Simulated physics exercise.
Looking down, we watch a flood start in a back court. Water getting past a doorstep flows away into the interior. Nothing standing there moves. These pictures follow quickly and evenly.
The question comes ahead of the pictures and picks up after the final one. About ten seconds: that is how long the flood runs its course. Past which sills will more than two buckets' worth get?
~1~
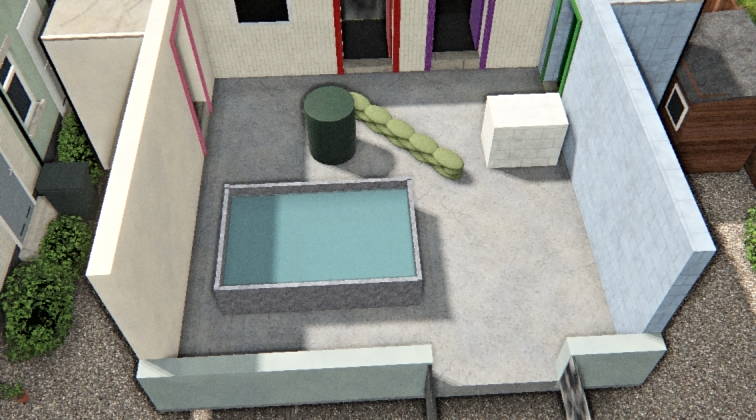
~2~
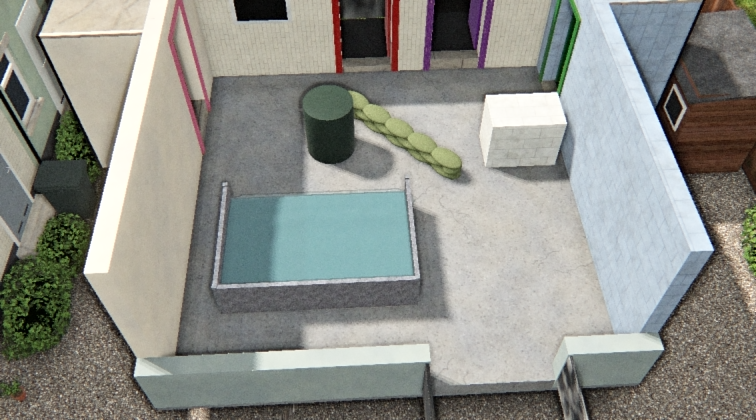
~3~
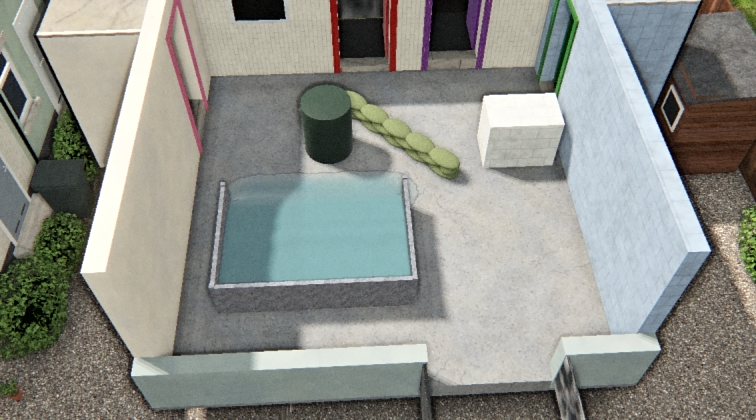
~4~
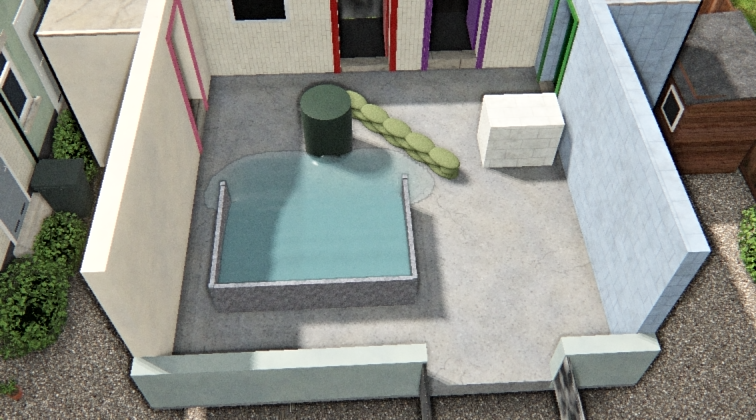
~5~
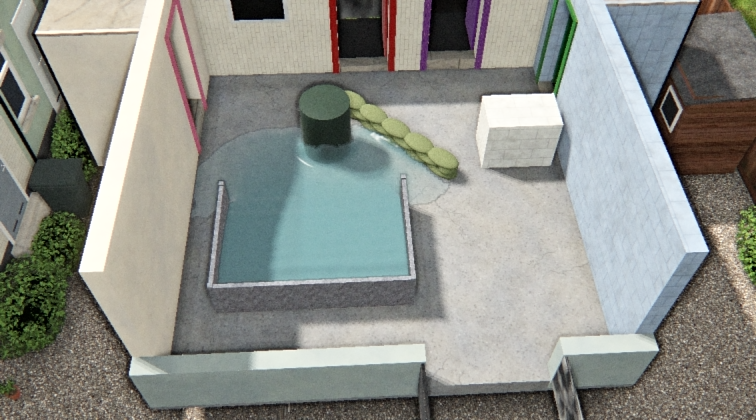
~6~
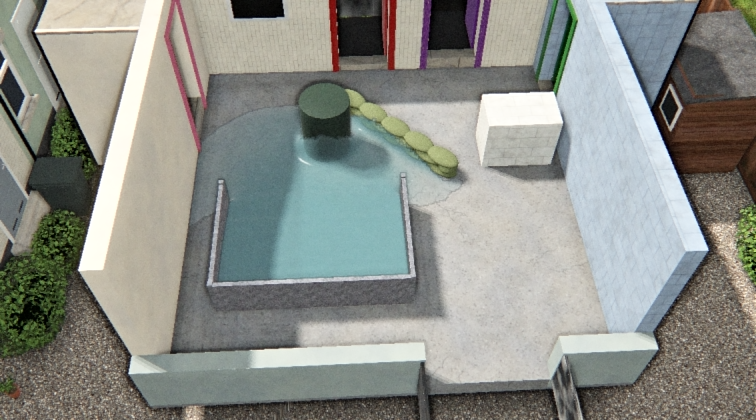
My prediction: The purple door copes honestly, the red door copes honestly, the pink door copes honestly, the green door gets overwhelmed honestly.
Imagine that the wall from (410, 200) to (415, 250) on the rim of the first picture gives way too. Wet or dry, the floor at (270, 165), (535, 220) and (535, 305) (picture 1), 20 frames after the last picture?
The first spot is spared, the second soaked and the third soaked.
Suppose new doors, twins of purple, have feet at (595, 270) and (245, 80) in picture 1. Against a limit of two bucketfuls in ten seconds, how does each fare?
In order: Stays within it, tops the limit.
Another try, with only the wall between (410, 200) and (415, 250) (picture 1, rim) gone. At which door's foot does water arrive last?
It's the pink one.
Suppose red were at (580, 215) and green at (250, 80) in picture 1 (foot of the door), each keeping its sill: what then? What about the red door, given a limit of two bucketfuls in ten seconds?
Result - red: Remains below the limit.
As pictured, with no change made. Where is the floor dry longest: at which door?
My answer: The door marked green.
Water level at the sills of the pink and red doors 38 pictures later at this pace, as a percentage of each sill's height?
Depth ratios, approx.: 30 and 60 percent.
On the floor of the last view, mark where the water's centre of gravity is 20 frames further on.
My reading is close to (324, 172).
A moment on, water covers 30 % of the floor; the purple door not reached, the red door not reached, the pink door wet at the sill, nothing in, the green door not reached.
Next, water covers 40 % of the floor; the purple door not reached, the red door wet at the sill, nothing in, the pink door wet at the sill, nothing in, the green door not reached.
Then, water covers 70 % of the floor; the purple door wet at the sill, nothing in, the red door wet at the sill, nothing in, the pink door under two buckets in, the green door not reached.
Later, water covers 85 % of the floor; the purple door wet at the sill, nothing in, the red door wet at the sill, nothing in, the pink door under two buckets in, the green door over two buckets in.
In the end, water covers 95 % of the floor; the purple door wet at the sill, nothing in, the red door wet at the sill, nothing in, the pink door under two buckets in, the green door far over two buckets in.
